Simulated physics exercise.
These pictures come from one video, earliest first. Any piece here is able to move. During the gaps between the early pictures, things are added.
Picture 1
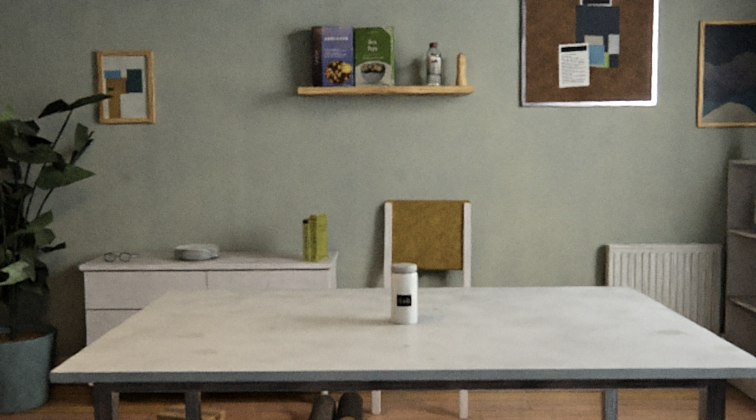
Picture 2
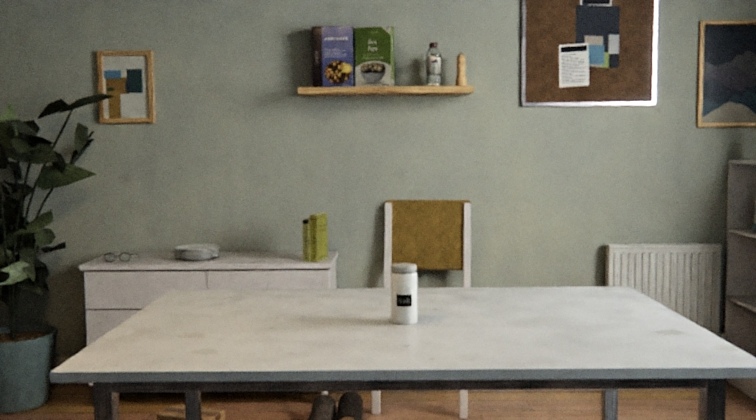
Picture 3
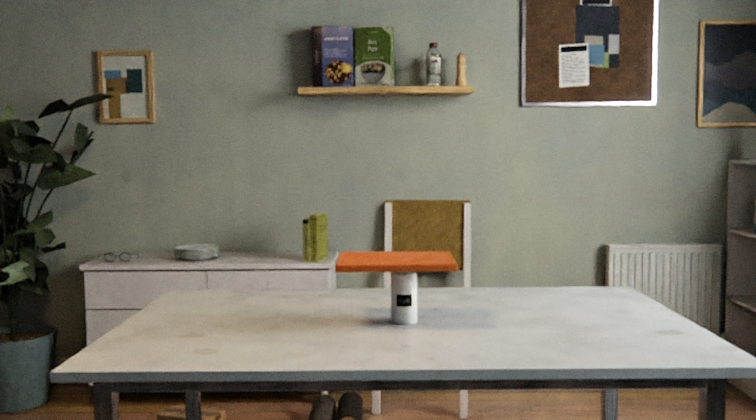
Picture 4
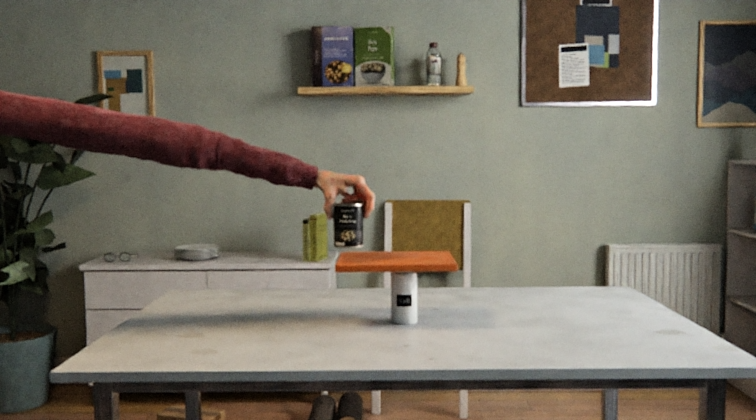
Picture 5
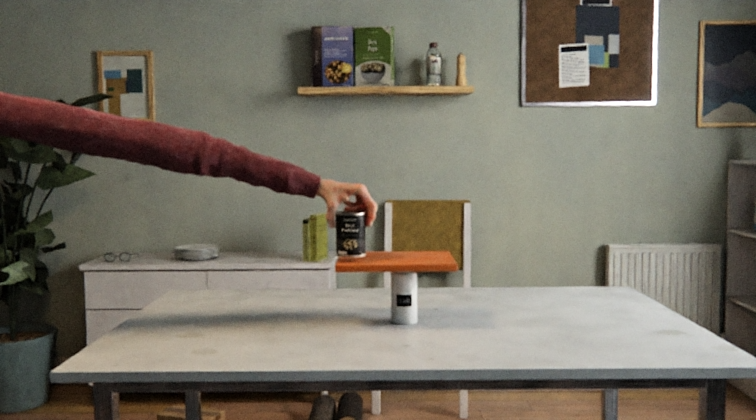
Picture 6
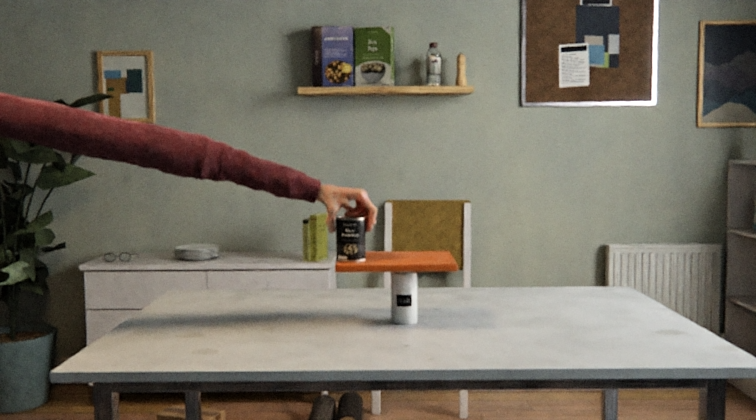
An orange lid appears atop a white jar, then a hand lowers a black tin onto its left end.
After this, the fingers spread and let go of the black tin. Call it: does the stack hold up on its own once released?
Does not hold.
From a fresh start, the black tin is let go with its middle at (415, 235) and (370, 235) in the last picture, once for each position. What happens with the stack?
First case: It remains standing; second case: It collapses.
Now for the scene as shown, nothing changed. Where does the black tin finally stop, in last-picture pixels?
I'd say around (292, 314) in the last view.
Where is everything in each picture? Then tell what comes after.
In the first frame, the last thing is not in view yet.
In the second frame, the last thing is not in view yet.
In the third frame, the last thing is not in view yet; orange lid (396, 261).
The fourth frame shows on its way; black tin (349, 225); orange lid (396, 261).
The fifth frame shows on its way; black tin (351, 234); orange lid (396, 261).
The sixth frame shows set down, still held; black tin (351, 239); orange lid (396, 261).
Then, 0.30 s later than the last frame, black tin now fallen; orange lid tilted by 45°.
Then, 0.40 s later than the last frame, orange lid tilted by 69°.
Then, 0.60 s later than the last frame, orange lid tilted by 63°.
Then, 1.00 s later than the last frame, orange lid now fallen.
When it is over, fallen, orange lid and black tin; white jar as before. End places, in pixels of the last picture, black tin near (292, 314). The stack loses its balance.
